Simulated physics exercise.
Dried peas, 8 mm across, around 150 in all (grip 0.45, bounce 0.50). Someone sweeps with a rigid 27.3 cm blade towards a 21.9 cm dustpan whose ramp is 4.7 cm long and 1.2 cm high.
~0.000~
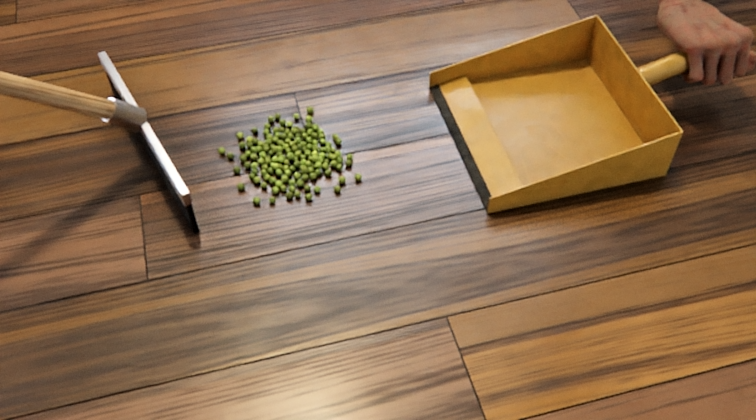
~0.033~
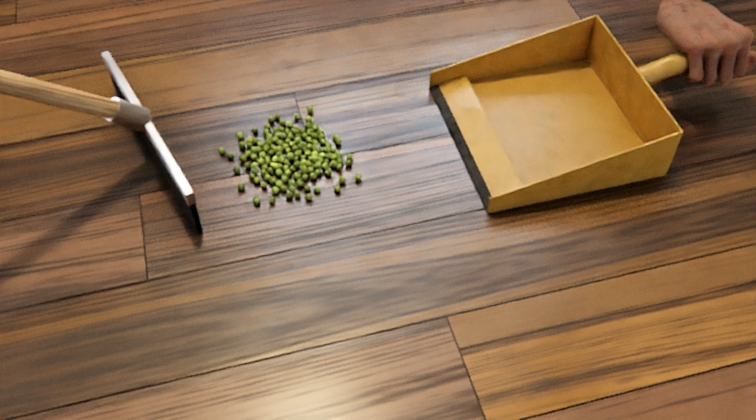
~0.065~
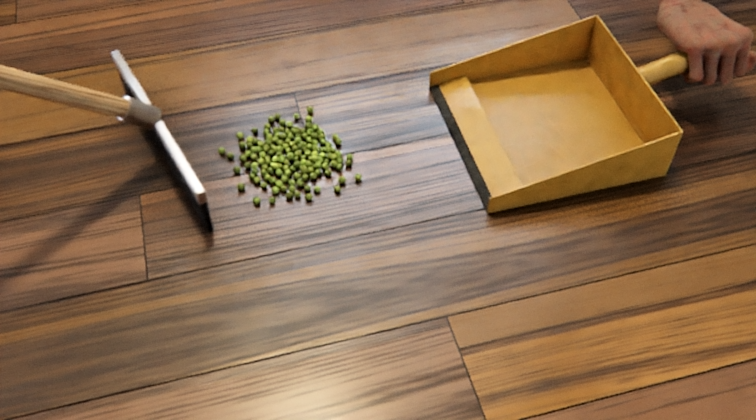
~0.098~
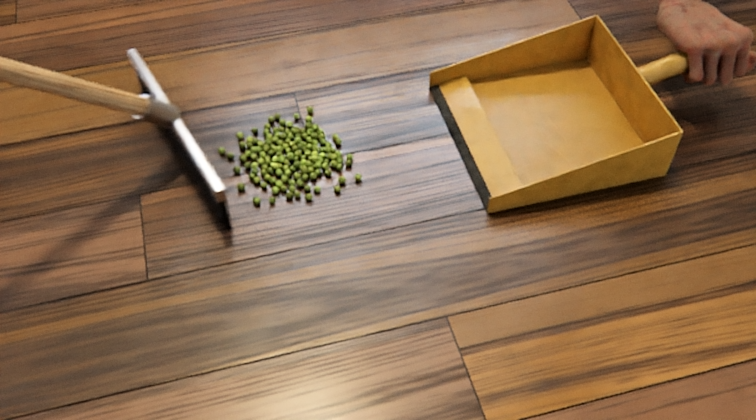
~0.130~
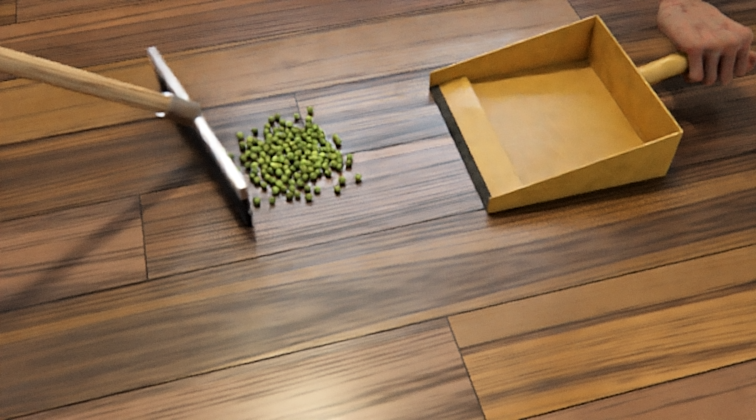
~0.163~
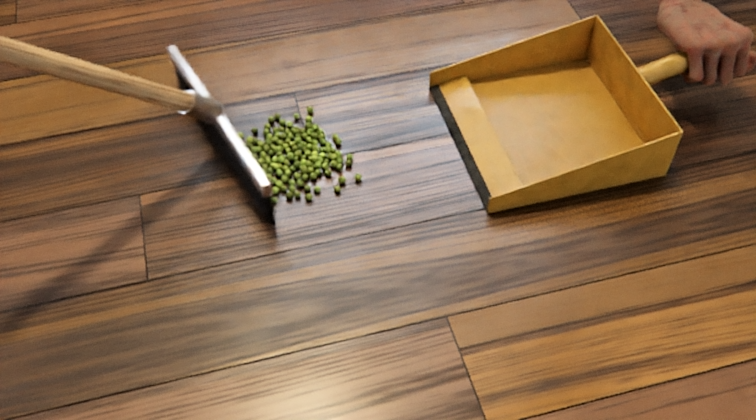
Long-handled blade sliding right across a wooden floor and reaching a pile of green peas, while a hand holds a yellow dustpan still.
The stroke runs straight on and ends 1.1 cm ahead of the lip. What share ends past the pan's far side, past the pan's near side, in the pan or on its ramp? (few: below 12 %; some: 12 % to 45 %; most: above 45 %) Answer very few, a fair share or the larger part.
Far side a fair share, near side very few, pan a fair share.
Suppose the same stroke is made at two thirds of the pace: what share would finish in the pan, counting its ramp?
In that case some 10 per cent.
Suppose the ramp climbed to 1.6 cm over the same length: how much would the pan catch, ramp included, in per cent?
In that case some 15 per cent.
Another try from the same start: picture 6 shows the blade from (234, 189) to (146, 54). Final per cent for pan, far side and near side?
Pan 15, far 25, near 0.
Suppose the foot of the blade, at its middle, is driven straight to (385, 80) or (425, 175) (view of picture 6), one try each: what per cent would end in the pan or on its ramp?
About 20 and 10 per cent.
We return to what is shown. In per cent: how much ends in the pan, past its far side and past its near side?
Far side 25; near side 0; pan 20.
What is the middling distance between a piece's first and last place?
Some 20 cm.
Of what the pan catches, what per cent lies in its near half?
Roughly 30 per cent.
After 0.32 s, middle of the blade 16 cm from the lip; 0 % over the lip, far side 10 %, near side 0 %.
After 0.43 s, middle of the blade 7 cm from the lip; 0 % over the lip, far side 20 %, near side 0 %.
Then, at 0.66 s, middle of the blade 5 cm from the lip; 25 % over the lip, far side 25 %, near side 0 %.
At rest (1.4 s), far side 25 %, near side 0 %, pan 20 %, in front of the lip or behind the blade 55 %.
